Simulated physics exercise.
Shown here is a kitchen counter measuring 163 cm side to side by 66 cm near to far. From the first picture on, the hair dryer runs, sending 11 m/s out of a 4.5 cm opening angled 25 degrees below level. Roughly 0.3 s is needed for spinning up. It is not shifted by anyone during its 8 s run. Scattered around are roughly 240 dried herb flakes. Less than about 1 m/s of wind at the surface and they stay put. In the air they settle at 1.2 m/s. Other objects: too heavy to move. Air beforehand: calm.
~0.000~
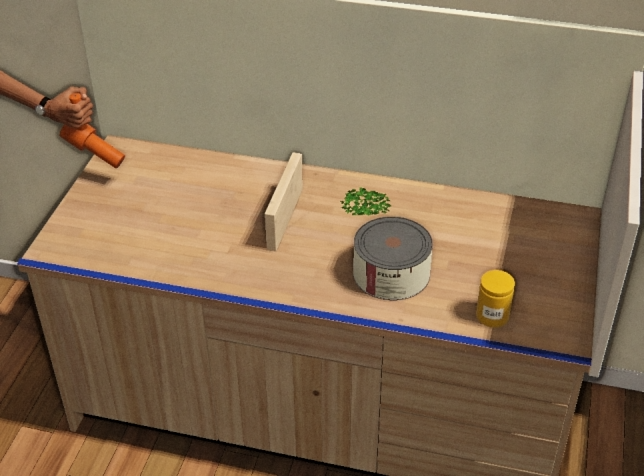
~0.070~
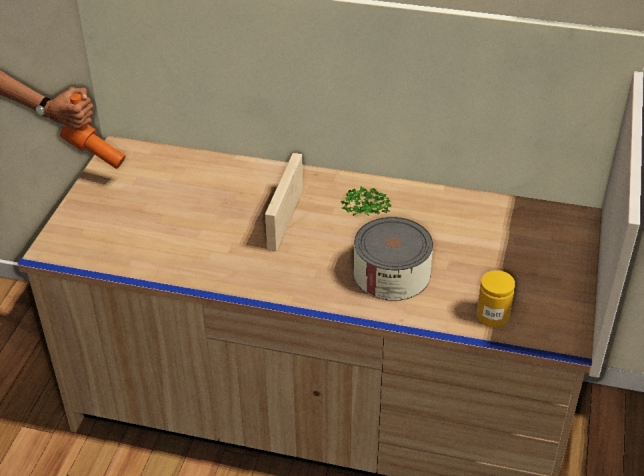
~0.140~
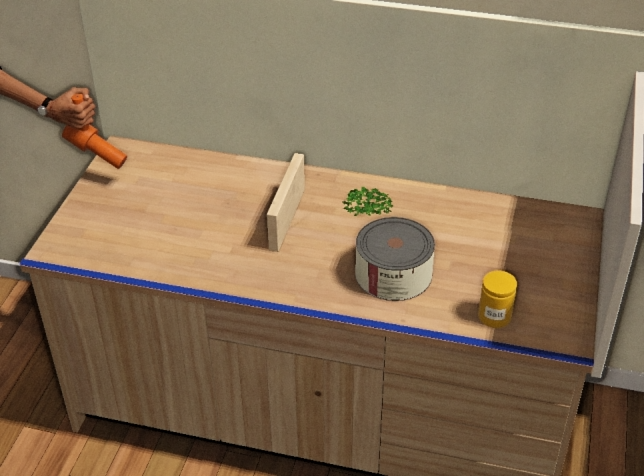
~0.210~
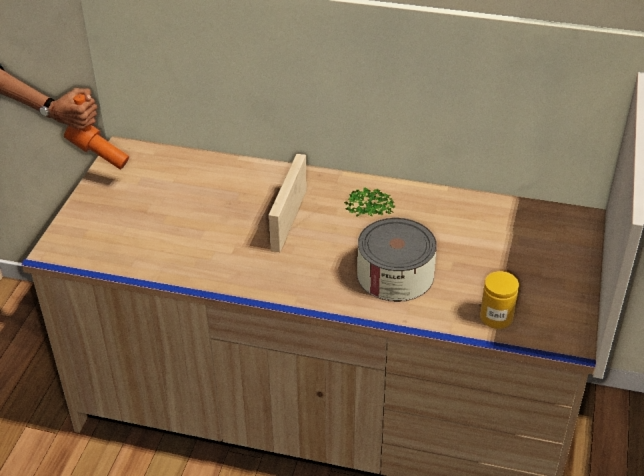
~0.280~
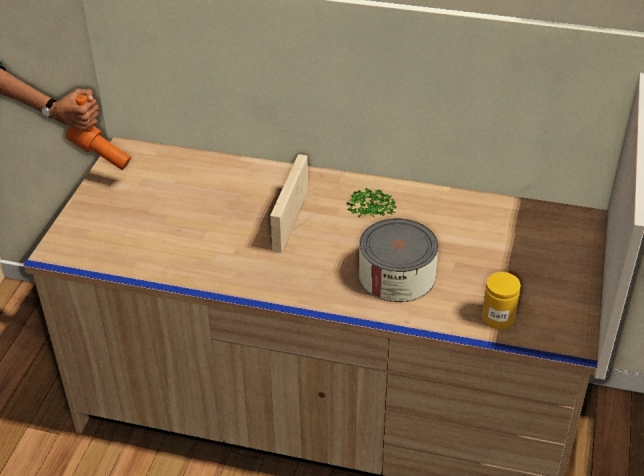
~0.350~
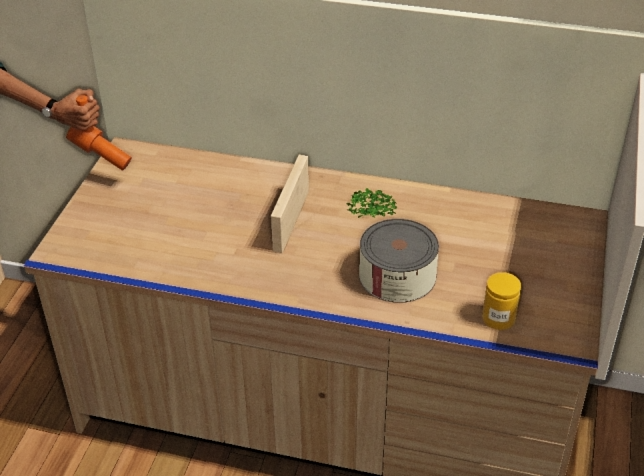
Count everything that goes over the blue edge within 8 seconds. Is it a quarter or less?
Quarter not exceeded.
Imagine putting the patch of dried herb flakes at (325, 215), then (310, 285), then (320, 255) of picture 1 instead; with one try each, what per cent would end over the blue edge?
0 %, 40 %, 5 %.
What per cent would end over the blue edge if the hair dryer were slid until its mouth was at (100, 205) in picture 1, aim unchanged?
Then around 0 percent.
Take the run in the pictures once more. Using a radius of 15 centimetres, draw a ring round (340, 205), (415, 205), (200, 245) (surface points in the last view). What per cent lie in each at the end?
First spot near 90 %, second near 60 %, third near 0 %.
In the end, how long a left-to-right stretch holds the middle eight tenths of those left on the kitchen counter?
About 10 cm.
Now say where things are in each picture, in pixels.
In the first frame, the middle of the dried herb flakes is near (366, 202), none has stirred yet and the mouth of the hair dryer is at (121, 162).
In the second frame, the middle of the dried herb flakes is near (366, 202), none has stirred yet and the blue edge is centred on (289, 313).
In the third frame, the middle of the dried herb flakes is near (368, 202), none has stirred yet, the top of a board is at (286, 183) and the top of a large tin is at (395, 242).
In the fourth frame, the middle of the dried herb flakes is near (370, 203) and none has stirred yet.
In the fifth frame, the middle of the dried herb flakes is near (371, 203) and none has stirred yet.
In the sixth frame, the middle of the dried herb flakes is near (372, 204) and none has stirred yet.
After 1.6 s, 0 % are over the blue edge; the middle of those still in play is near (372, 204); 80 % have settled or left.
After 2.6 s, 0 % are over the blue edge; the middle of those still in play is near (372, 204); 81 % have settled or left.
After 4.4 s, 0 % are over the blue edge; the middle of those still in play is near (372, 204); 83 % have settled or left.
After 8.0 s, at the end, 0 % are over the blue edge; the middle of those still in play is near (372, 204).
